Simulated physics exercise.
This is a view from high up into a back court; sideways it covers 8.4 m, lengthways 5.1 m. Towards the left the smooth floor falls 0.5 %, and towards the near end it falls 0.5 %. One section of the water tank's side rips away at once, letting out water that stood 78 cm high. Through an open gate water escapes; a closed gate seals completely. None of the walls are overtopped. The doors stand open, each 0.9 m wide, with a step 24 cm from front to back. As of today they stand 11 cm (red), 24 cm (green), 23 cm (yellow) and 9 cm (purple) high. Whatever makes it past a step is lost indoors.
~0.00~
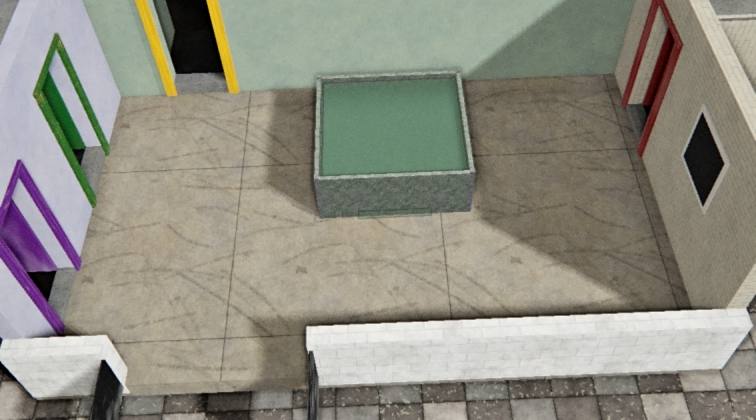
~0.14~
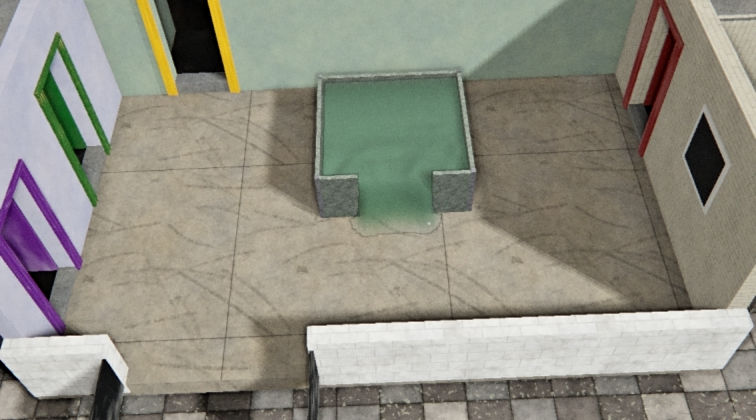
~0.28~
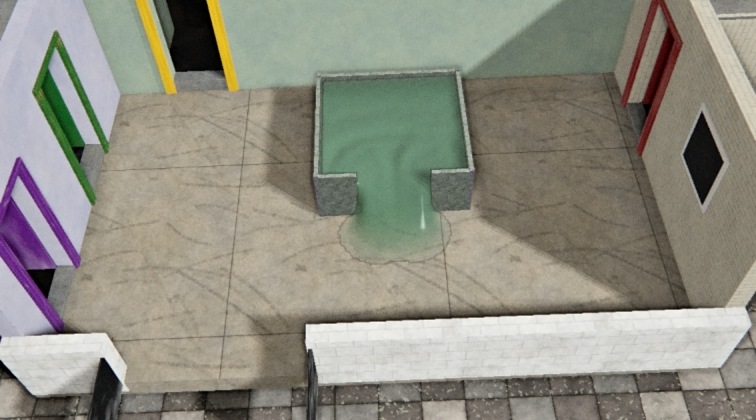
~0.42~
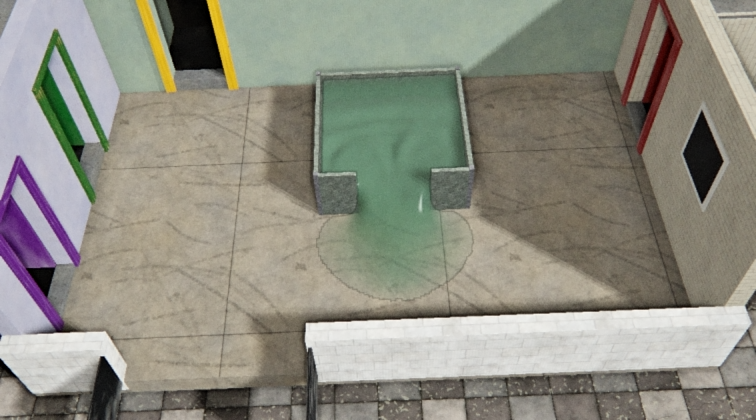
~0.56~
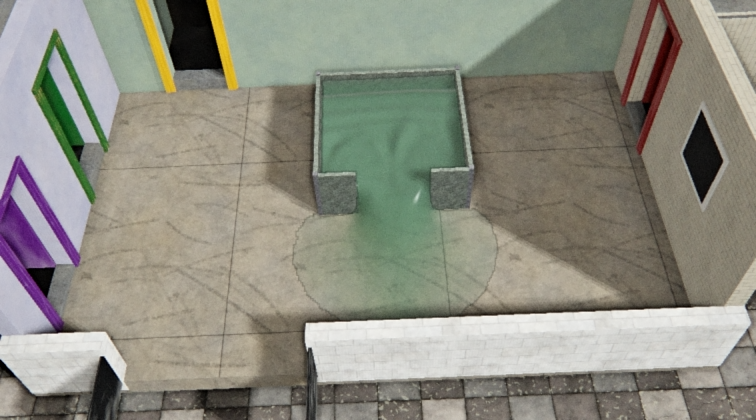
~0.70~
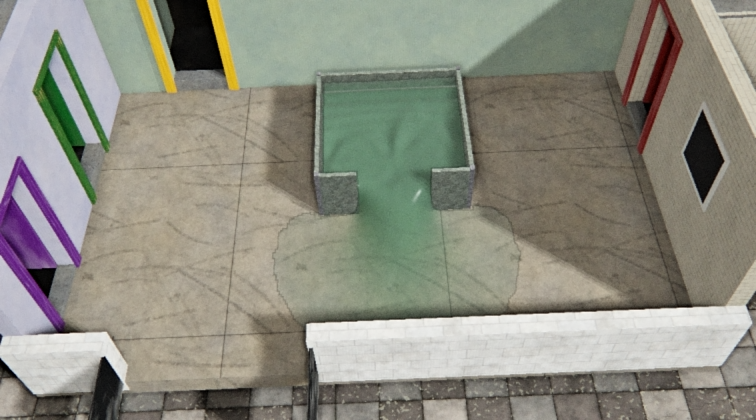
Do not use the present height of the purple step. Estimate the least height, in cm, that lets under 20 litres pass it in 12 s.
I would say 11 cm.
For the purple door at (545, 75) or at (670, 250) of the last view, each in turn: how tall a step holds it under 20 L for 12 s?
First place around 9.5 cm, second around 14.0 cm.
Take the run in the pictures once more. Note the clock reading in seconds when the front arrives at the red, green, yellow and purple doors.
For red it's 3.2 s, for green 4.0 s, for yellow 6.5 s, and for purple 3.0 s.
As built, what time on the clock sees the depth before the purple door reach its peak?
Roughly 3.8 s.
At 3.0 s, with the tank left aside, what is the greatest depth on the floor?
Max depth: Around 32 cm.
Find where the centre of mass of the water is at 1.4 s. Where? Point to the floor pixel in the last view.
(398, 200).
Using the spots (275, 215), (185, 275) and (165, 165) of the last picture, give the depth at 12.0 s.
First 2, then 6, then 8 cm.
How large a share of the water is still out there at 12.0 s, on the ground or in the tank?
Some 76 %.
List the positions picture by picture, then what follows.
The water tank at (391, 126) is whole and still, 78 cm deep; the purple door at (42, 257) is dry, in the first picture.
The gap is at (396, 198), the front 0.4 m out at (366, 232); the back of the water tank holds 78 cm, in the second picture.
The gap is at (394, 199), the front 0.8 m out at (369, 258); the back of the water tank holds 78 cm, in the third picture.
The front is at (379, 293), 1.4 m from the gap at (394, 198); 2.3 m2 of floor is wet, 77 cm left at the back, in the fourth picture.
The gap is at (394, 198), the front 2.2 m out at a hidden place; the back of the water tank holds 69 cm, in the fifth picture.
Water pours out at (395, 197) and has run 2.3 m, to a hidden place; about 5 cm deep outside, 65 cm at the back; the purple door at (42, 253), 4.7 m from the gap, is still 3.0 m from the nearest water, in the sixth picture.
After 1.4 s water covers 25 % of the floor, deepest (44 cm) near (400, 340); it has not reached the purple door.
After 3.0 s water covers 40 % of the floor, deepest (32 cm) near (681, 340); 5 cm at the purple door, 0 litres in over its 9 cm step.
After 12.0 s water covers 95 % of the floor, deepest (12 cm) near (89, 222); 6 cm at the purple door, 42 litres in over its 9 cm step.
At the purple door as built, the water arrived by 3.0 s and peaked near 15 cm at 3.8 s.
With a step of 9 cm, 42 litres would have come in within the 12 s; with 12.5 cm, 8 litres. So under 20 litres takes about 11 cm.
